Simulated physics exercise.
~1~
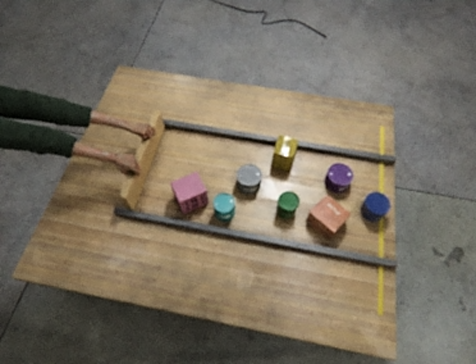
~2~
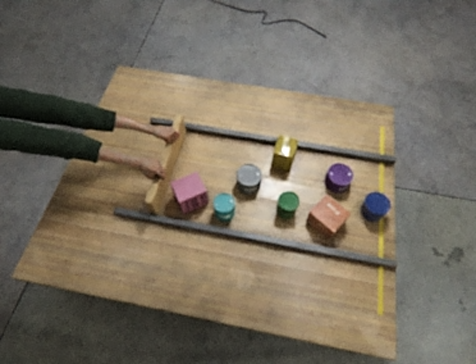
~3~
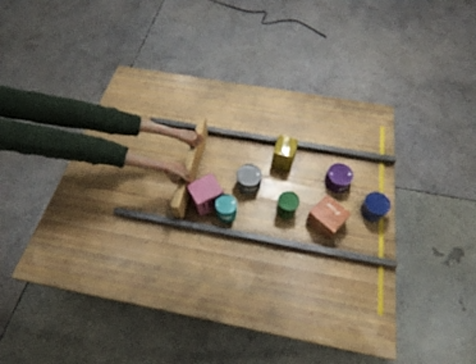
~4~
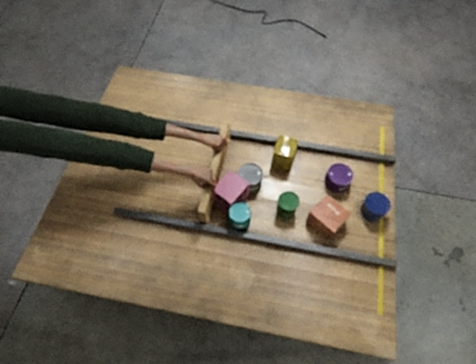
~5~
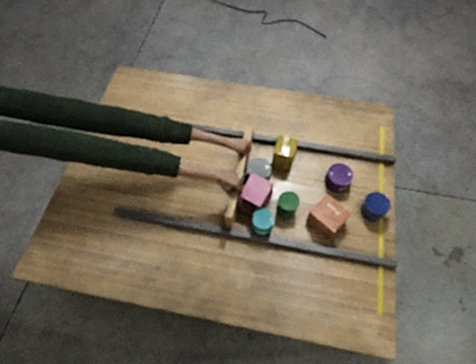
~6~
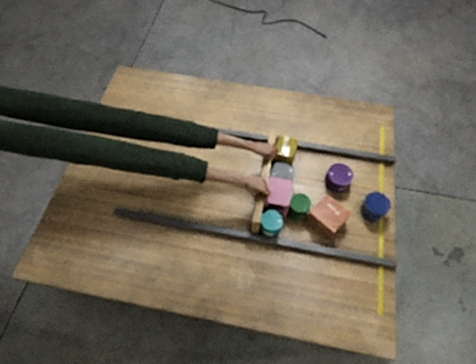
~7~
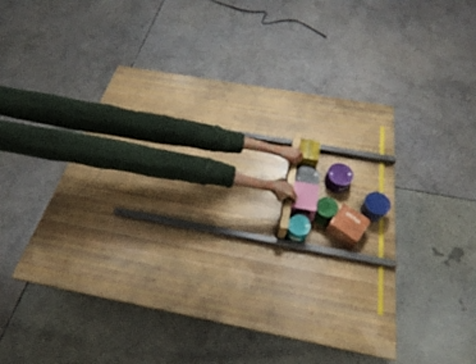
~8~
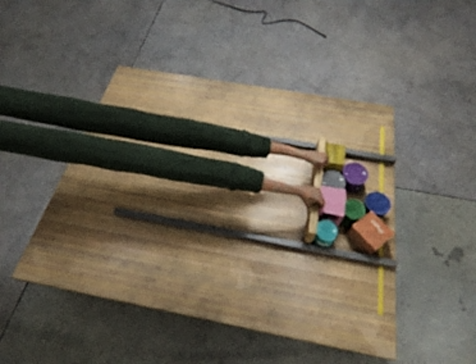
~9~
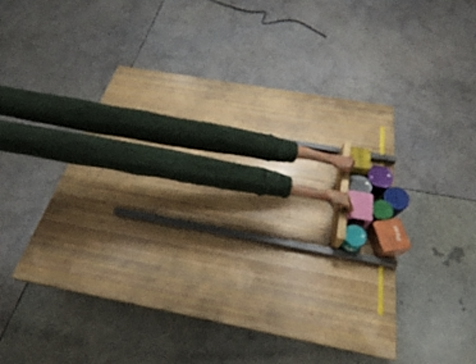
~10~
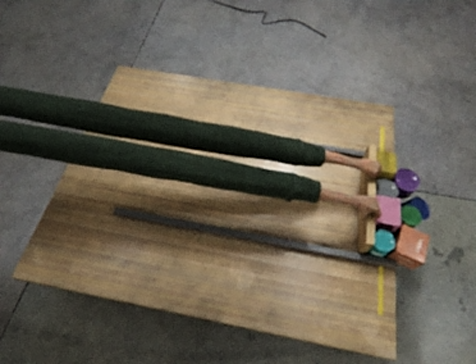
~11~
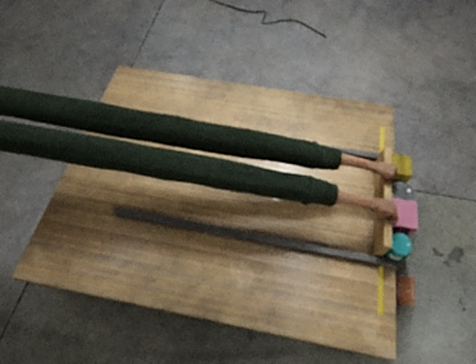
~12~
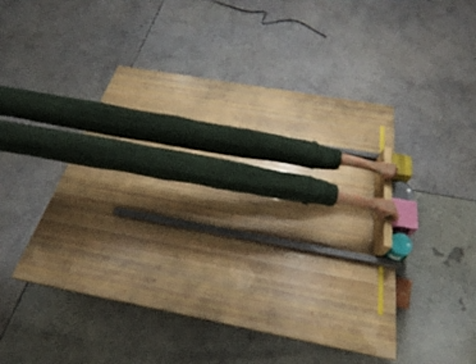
Two hands slid a wooden plank rightward across a tabletop, gathering colourful blocks and canisters and stopping at the yellow tape, by which point the green, purple and blue canisters and the orange box had gone over the edge, while others stayed against the plank.
